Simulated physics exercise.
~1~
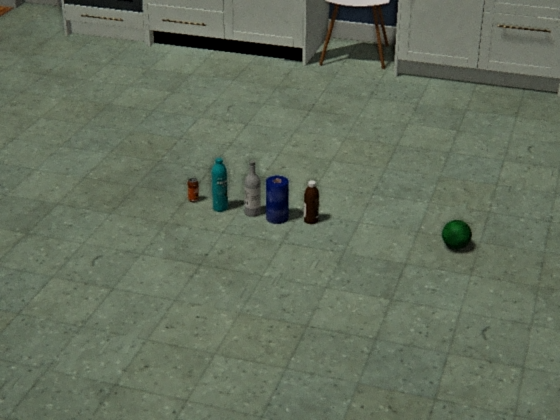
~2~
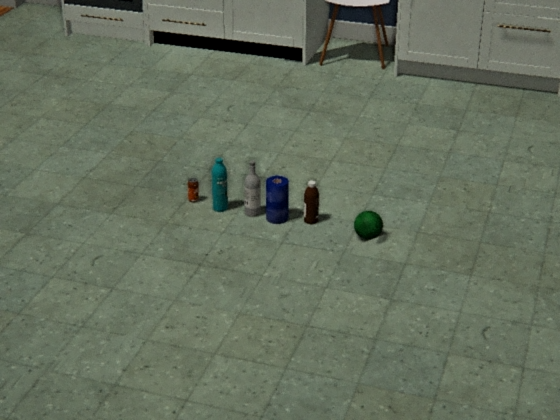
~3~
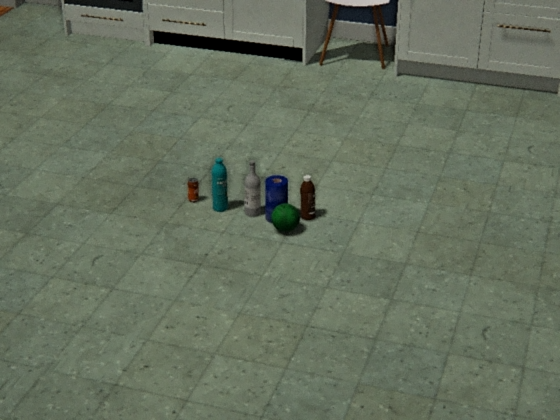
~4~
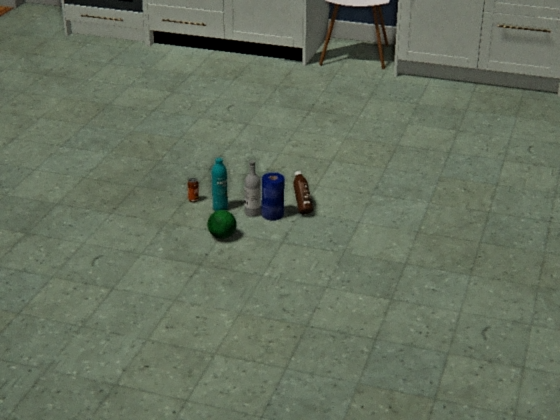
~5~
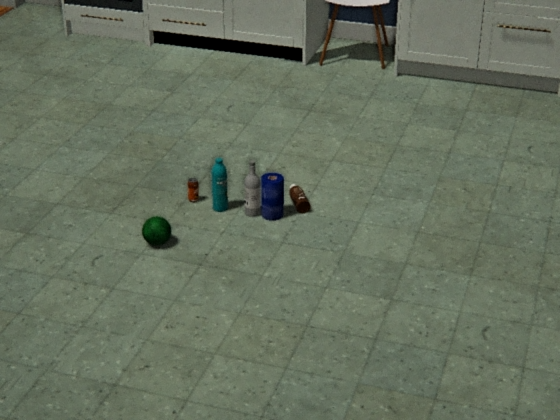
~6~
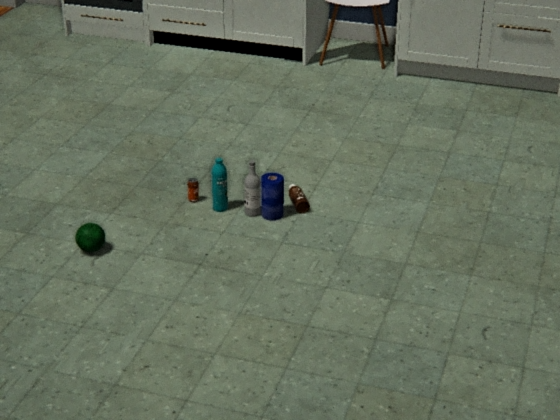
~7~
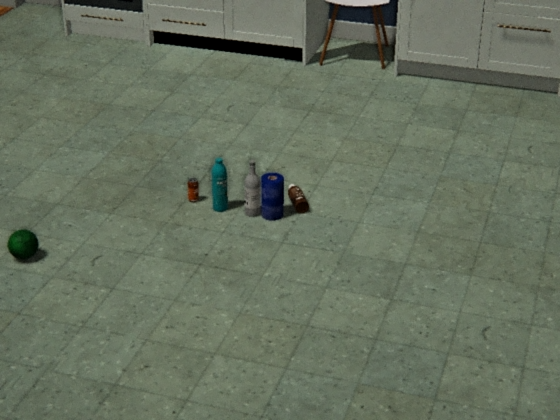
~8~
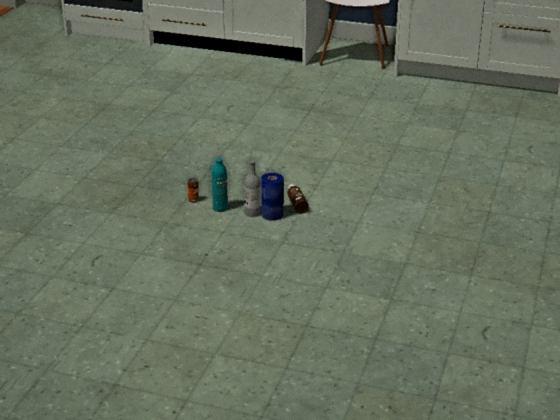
At first, a green ball rolls in from the right across a tiled kitchen floor, toward a short row made up of a small orange can, a turquoise bottle, a whitish bottle, a blue roll and a brown bottle. It reaches the right end of the row, where the brown bottle shifts slightly and begins to lean. The ball passes in front of the others, and the blue roll is nudged a little but stays upright. The brown bottle topples onto its side while the ball keeps rolling left and leaves view. Finally, only the brown bottle lies on the floor, with the other four standing.
